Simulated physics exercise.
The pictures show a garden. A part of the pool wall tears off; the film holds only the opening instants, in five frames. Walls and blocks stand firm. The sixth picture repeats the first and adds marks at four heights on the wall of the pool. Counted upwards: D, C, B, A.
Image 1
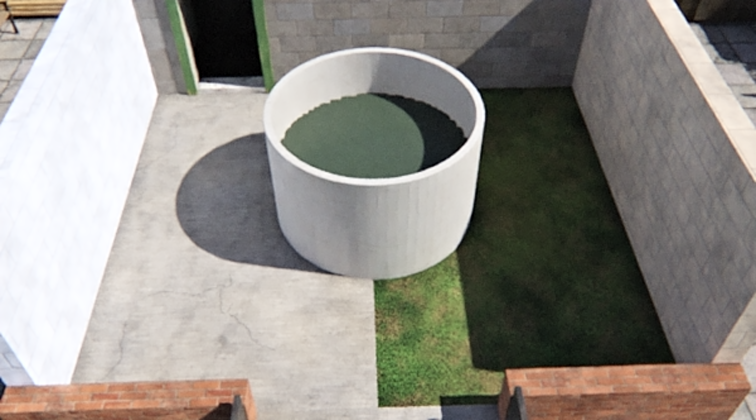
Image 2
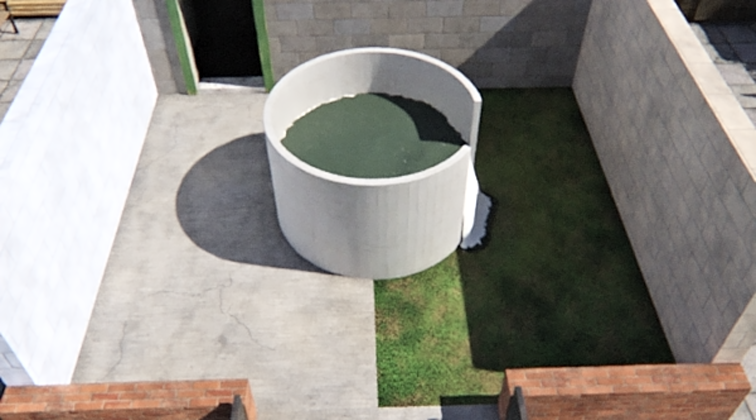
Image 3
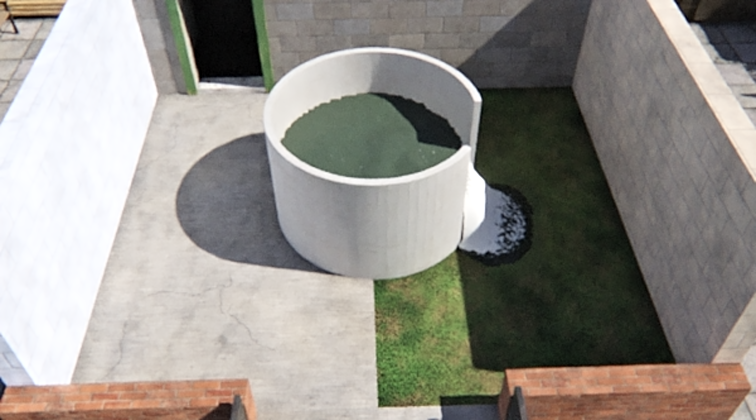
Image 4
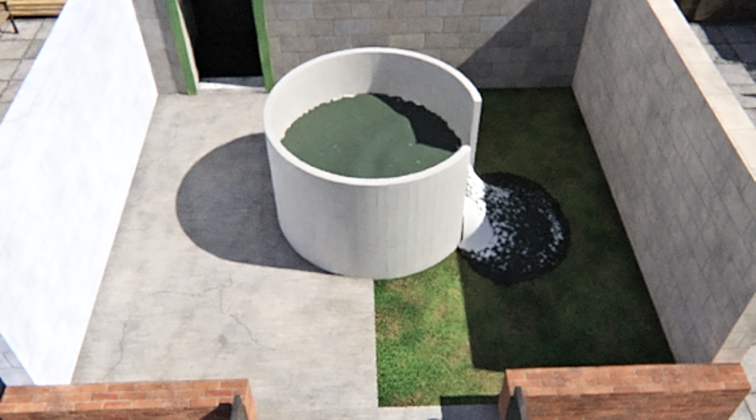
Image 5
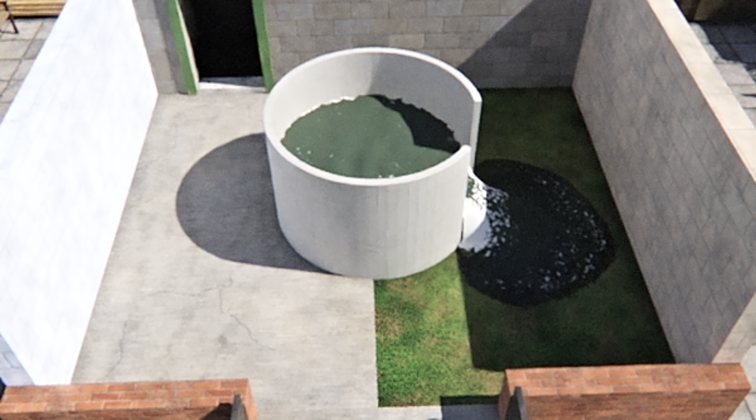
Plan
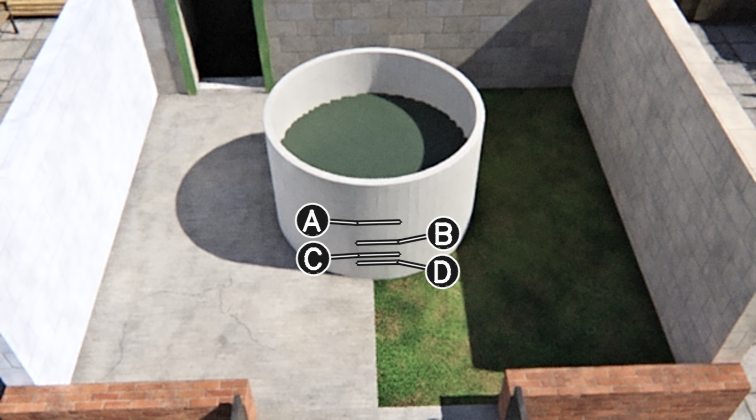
A round, pale concrete pool of dark green water stands in a walled garden seen from above, with grey paving on the left and grass on the right. A green-edged doorway is set in the block wall behind, and low brick walls flank an opening in front. A gap opens in the pool's right side, and water pours out, white then dark, spreading rightward over the shaded grass while the camera stays still.
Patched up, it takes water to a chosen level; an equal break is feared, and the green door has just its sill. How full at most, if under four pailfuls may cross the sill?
That is line A.
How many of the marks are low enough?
All of them.
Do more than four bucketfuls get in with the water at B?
No, not at all.
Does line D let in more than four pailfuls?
No.
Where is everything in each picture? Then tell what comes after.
In the first frame, water in the pool at rest, its middle at (374, 151); foot of the green doorway at (232, 93); open gate at (377, 371).
In the second frame, front seen at (466, 246), 1 % of the ground wet.
In the third frame, front seen at (522, 245), 3 % of the ground wet.
In the fourth frame, front seen at (564, 231), 6 % of the ground wet.
In the fifth frame, front seen at (606, 256), 11 % of the ground wet.
On the marked copy, A at (378, 222); B at (378, 242); C at (378, 254); D at (378, 262); from the bottom up D, C, B, A.
For line A, a splash gets over, under a bucket.
For line B, nothing gets over.
For line C, nothing gets over.
For line D, nothing gets over.
